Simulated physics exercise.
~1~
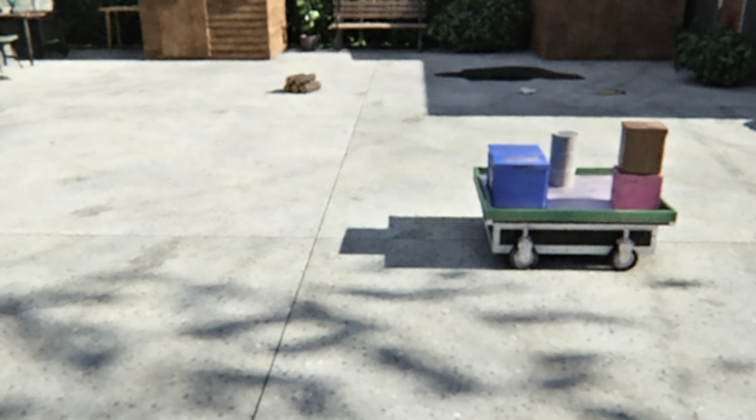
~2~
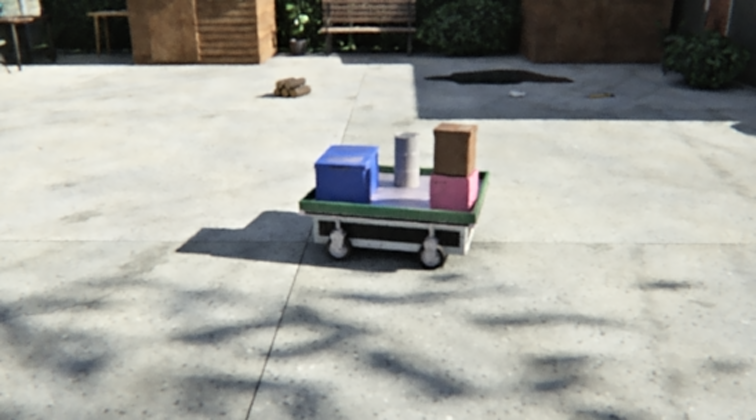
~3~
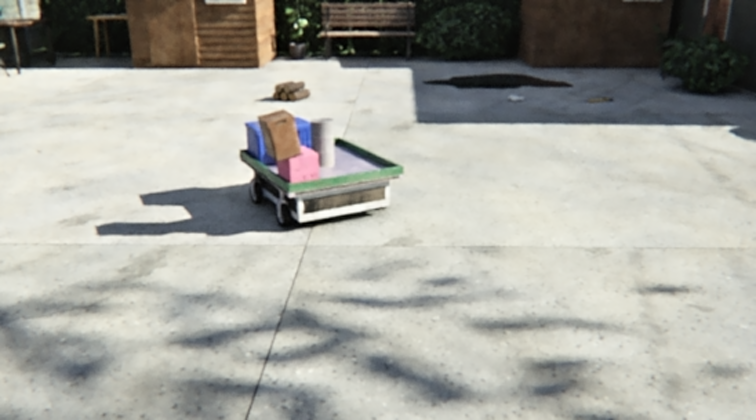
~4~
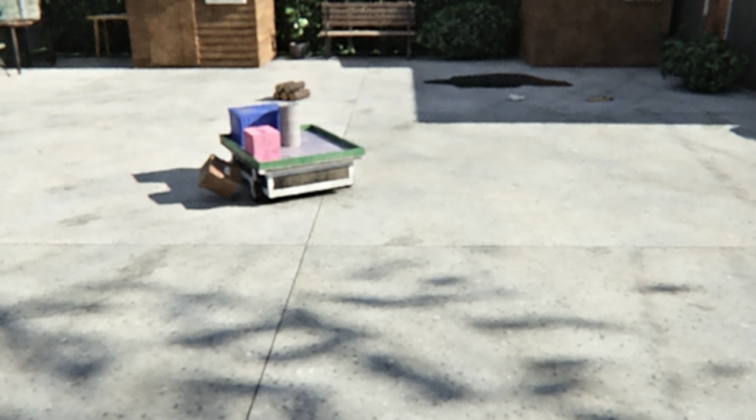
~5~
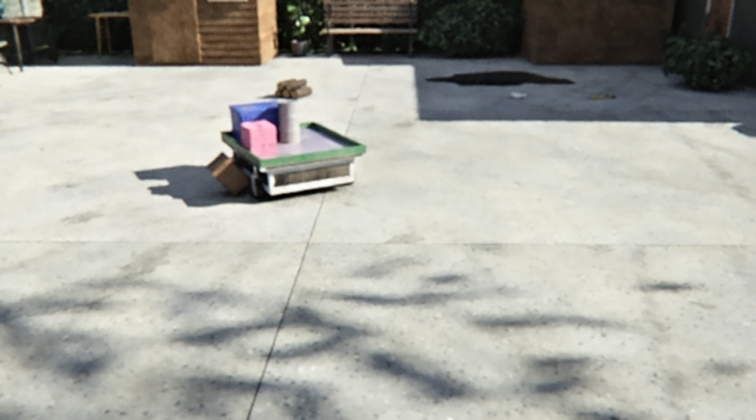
On a sunlit concrete yard, seen from slightly above by a gently swaying camera, a low green-rimmed cart stands at the right, with a bench, shrubs and wooden structures behind. It carries a blue box at its left, a grey cylinder in the middle, and a brown box stacked on a pink one at its right. The cart rolls left, then swings away toward the back as the brown box tilts. The brown box drops off the near left side and ends leaning against the stopped cart, while the blue box, pink box and upright cylinder stay aboard.
